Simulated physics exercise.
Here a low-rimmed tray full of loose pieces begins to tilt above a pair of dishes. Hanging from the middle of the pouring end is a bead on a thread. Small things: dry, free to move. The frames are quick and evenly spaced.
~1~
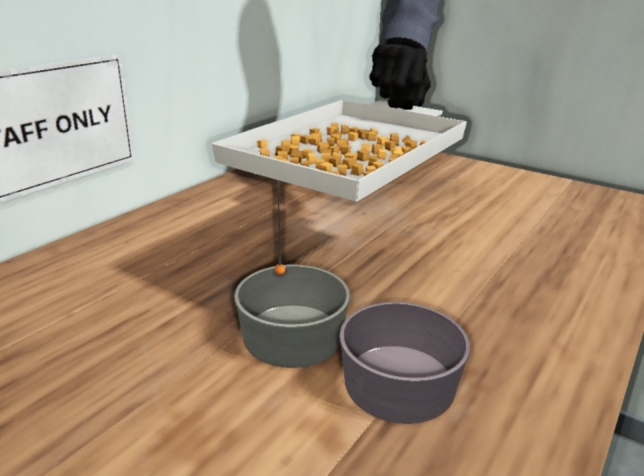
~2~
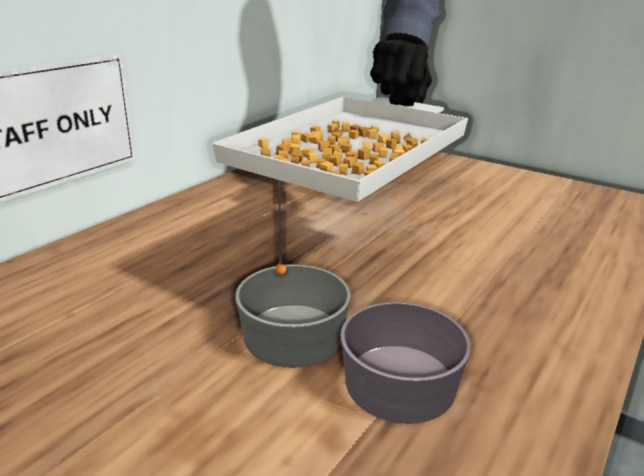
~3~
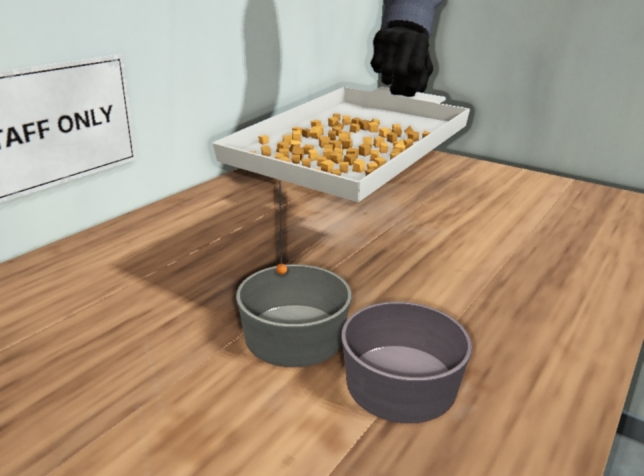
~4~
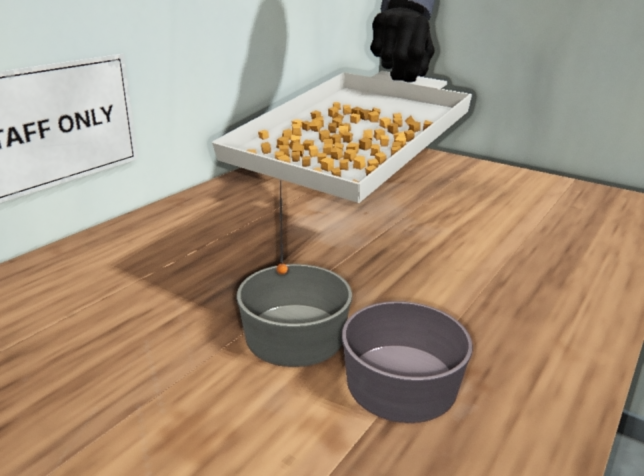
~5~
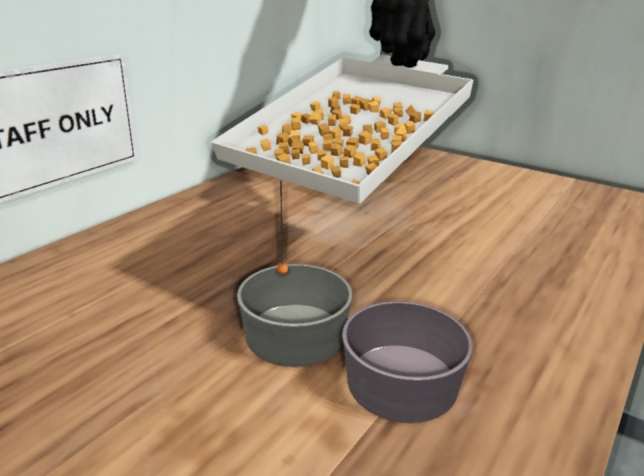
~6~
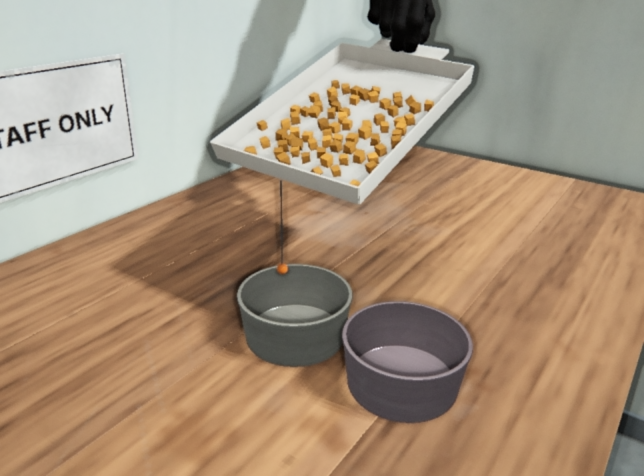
The clip shows a gloved hand holding a white tray of loose croutons above a green-gray dish and a purple-gray dish; the hand gradually raises the far end, tilting the tray toward its lower right corner.
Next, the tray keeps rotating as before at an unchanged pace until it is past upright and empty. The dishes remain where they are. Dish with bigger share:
Most of the load heads over to the left dish, I'd guess.
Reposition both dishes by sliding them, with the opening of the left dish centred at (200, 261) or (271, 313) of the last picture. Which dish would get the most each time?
Results - the dish on the right side first, the dish on the left side second.
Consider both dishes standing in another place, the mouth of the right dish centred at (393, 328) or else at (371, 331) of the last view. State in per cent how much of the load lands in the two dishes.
The first comes to 30 percent and the second to 60 percent.
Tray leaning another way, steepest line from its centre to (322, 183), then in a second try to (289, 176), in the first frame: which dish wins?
Try 1: The left-side dish; try 2: The left-side dish.
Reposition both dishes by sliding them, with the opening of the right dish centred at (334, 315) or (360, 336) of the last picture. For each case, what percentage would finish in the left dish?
Some 10 percent in the first case, 40 percent in the second.
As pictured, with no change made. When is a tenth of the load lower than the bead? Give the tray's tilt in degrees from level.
It's turned some 85 degrees by then.
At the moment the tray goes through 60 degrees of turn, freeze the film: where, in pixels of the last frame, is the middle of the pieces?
I'd put the middle of the pieces at roughly (310, 159).
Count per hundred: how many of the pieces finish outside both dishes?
Share outside: Near 60 %.
Soon after the last picture, tray tipped steeply; nearly all on the tray; a stray few in the air.
A little later, tray tipped right over; most on the tray; a stray few in the right dish; a stray few in the left dish; a small part outside both; a stray few in the air.
Later still, tray tipped past a quarter turn; a stray few in the right dish; about a third in the left dish; about two thirds outside both.
At rest, tray tipped past a quarter turn; a stray few in the right dish; about a third in the left dish; about two thirds outside both.
